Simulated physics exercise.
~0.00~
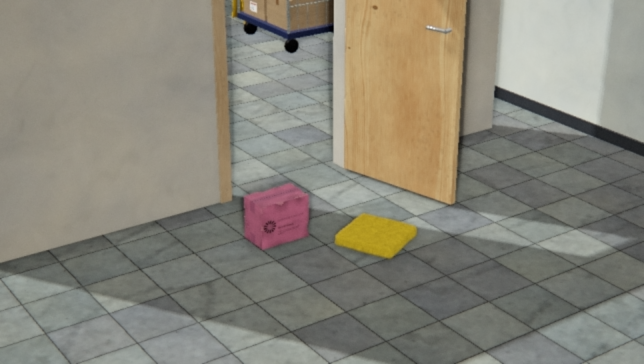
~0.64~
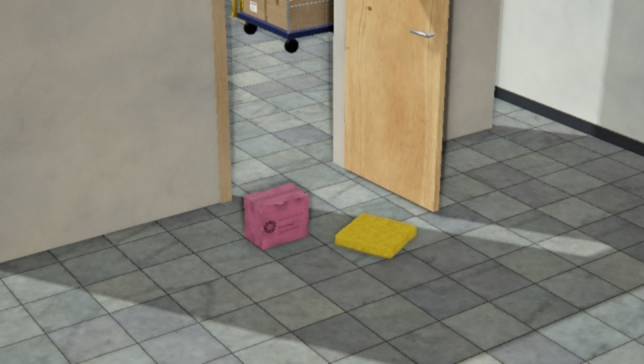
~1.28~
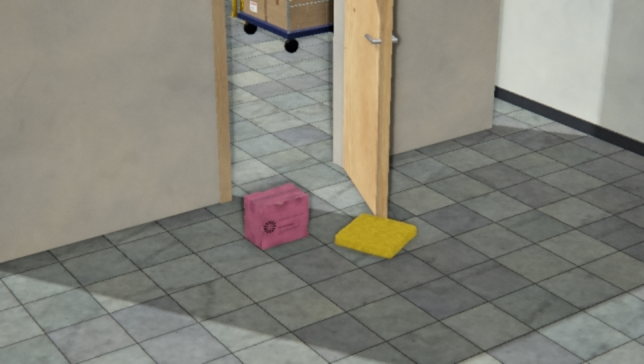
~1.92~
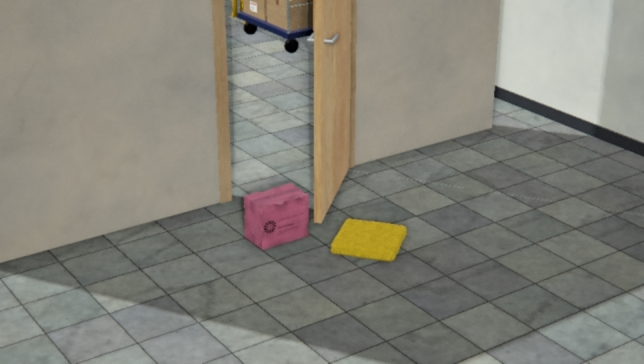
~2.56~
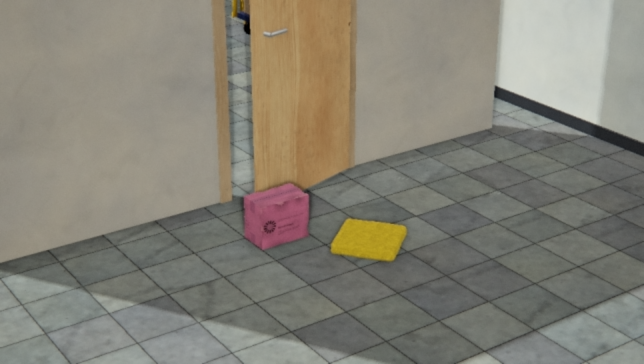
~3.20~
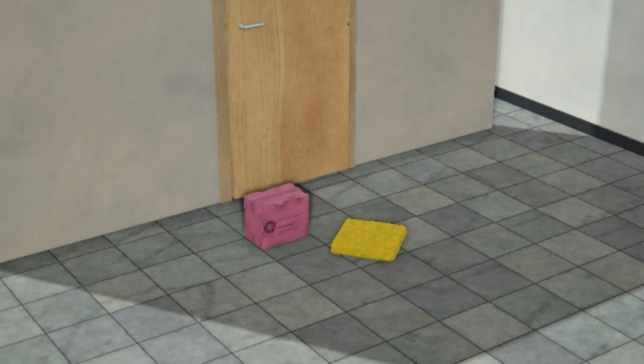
In a grey-tiled hallway, an open wooden door swung steadily towards its frame, brushing the yellow cushion on the floor and shifting it slightly, then passed behind the pink box, which stayed put, and ended up fully shut.
